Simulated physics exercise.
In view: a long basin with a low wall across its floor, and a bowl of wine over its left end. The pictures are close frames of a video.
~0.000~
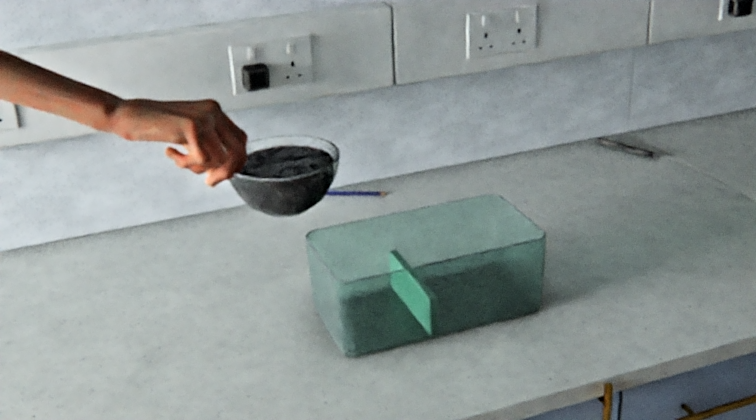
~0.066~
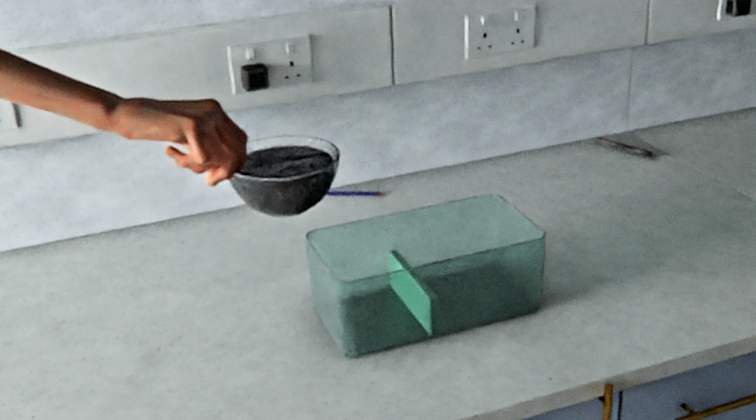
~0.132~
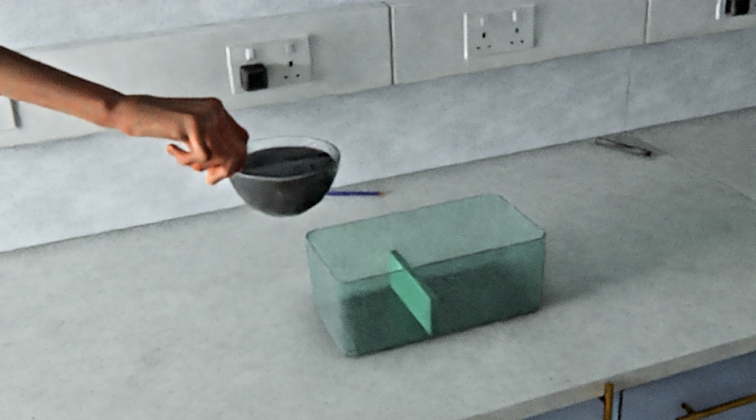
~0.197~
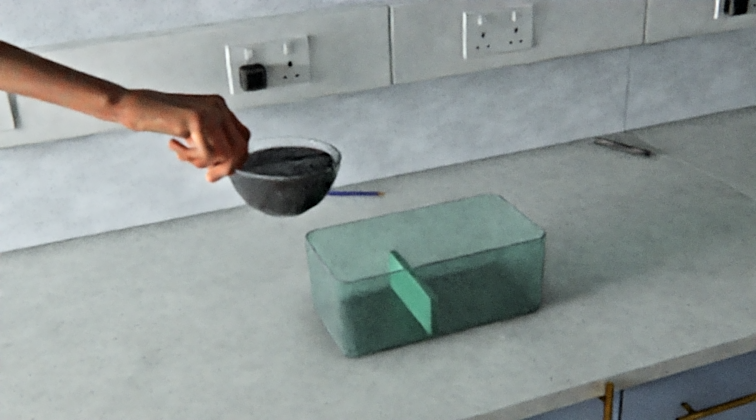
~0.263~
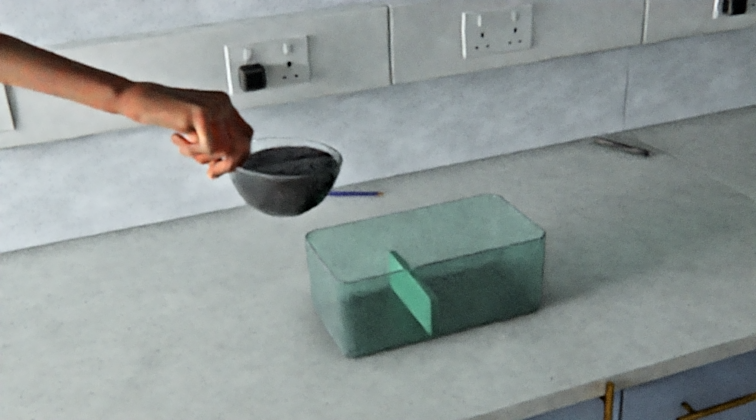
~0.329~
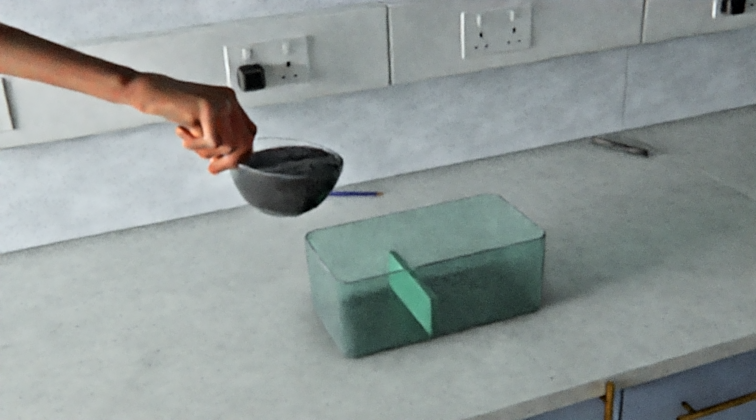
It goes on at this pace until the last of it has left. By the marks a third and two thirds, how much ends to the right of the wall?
The share right of the wall is not even a third.
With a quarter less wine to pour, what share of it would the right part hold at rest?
Close to 0 per cent.
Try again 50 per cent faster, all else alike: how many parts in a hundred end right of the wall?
It comes to 0 per cent or so.
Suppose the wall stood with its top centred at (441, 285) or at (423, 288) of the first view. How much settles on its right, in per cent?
Near 10 % and 5 %.
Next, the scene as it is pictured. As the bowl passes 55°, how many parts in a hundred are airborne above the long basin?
It comes to 30 per cent or so.
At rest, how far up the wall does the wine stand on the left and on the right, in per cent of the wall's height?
Left about 50, right about 0.
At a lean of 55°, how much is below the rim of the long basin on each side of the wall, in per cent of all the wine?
Left about 25, right about 0.
Then, 0.83 s in, the tilt is 55° and 48 per cent is still to pour, 24 is left of the wall and 0 right of it.
Then, 1.20 s in, the tilt is 86° and 4 per cent is still to pour, 88 is left of the wall and 1 right of it.
Then, 1.59 s in, the tilt is 95° and 0 per cent is still to pour, 98 is left of the wall and 1 right of it.
Then, 2.01 s in, the tilt is 95° and 0 per cent is still to pour, 98 is left of the wall and 1 right of it.
Finally, 98 per cent lies left of the wall, 1 right of it and 1 outside.
